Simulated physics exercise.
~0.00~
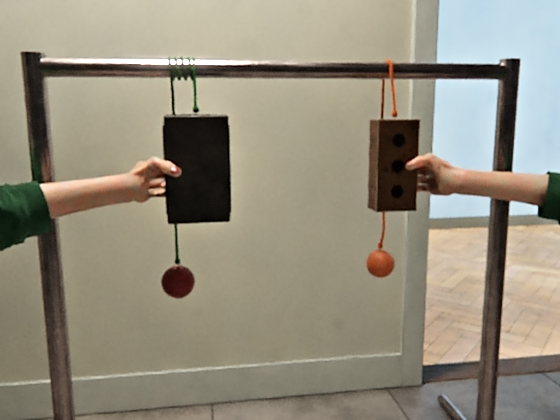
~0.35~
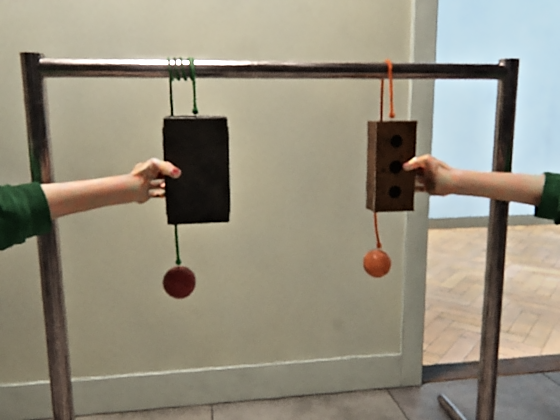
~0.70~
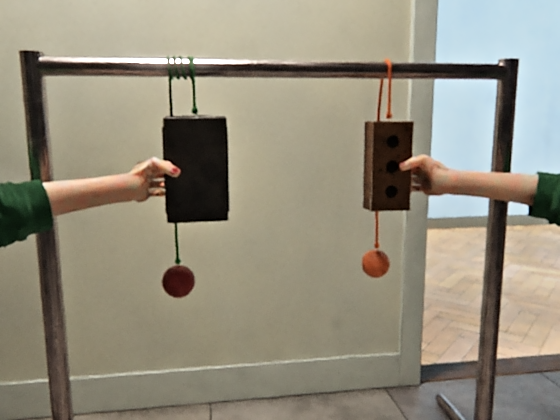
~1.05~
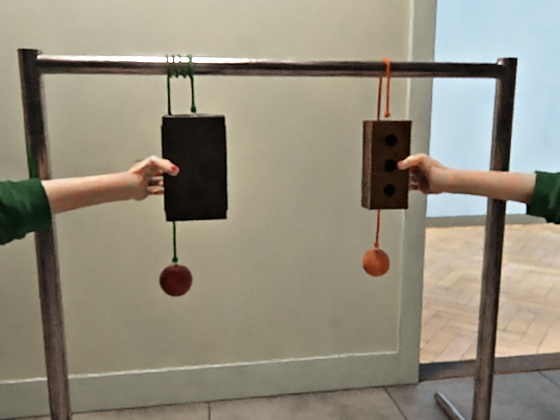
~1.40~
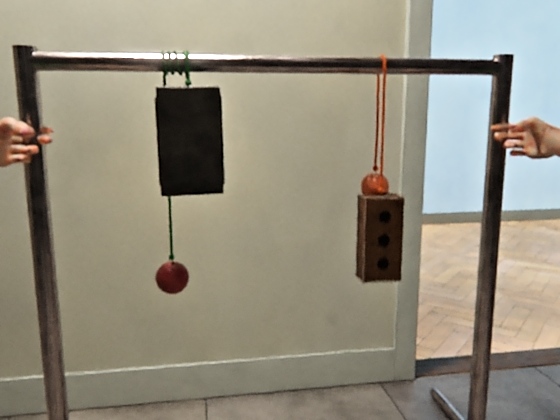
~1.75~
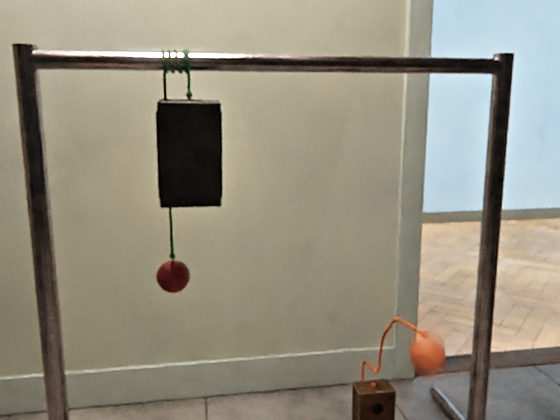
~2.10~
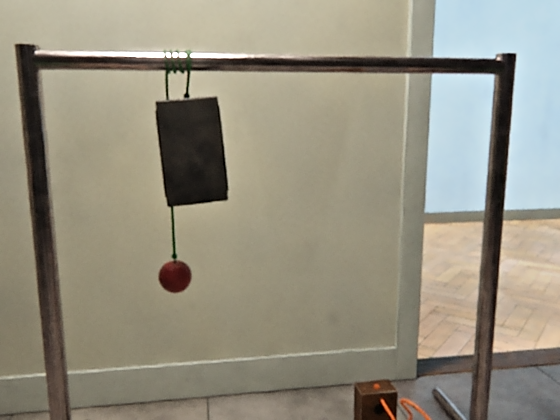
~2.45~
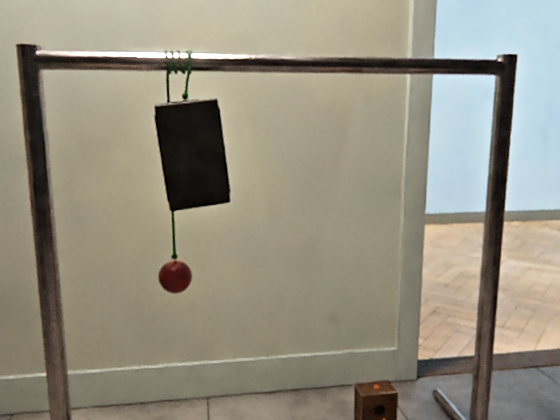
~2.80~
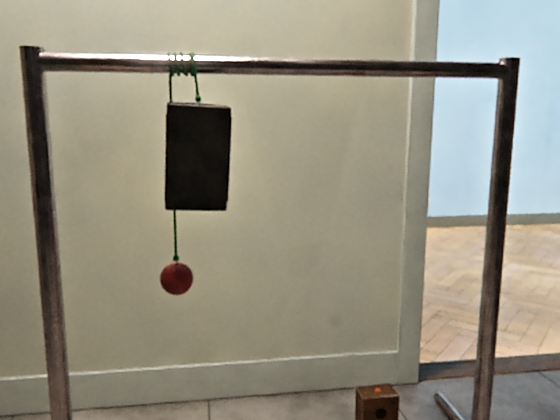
In front of a pale wall, two hands steadied a black case and a brick hanging by cords from a metal rail, then let go; the brick dropped to the floor, pulling its orange ball and cord down, while the case stayed hanging.
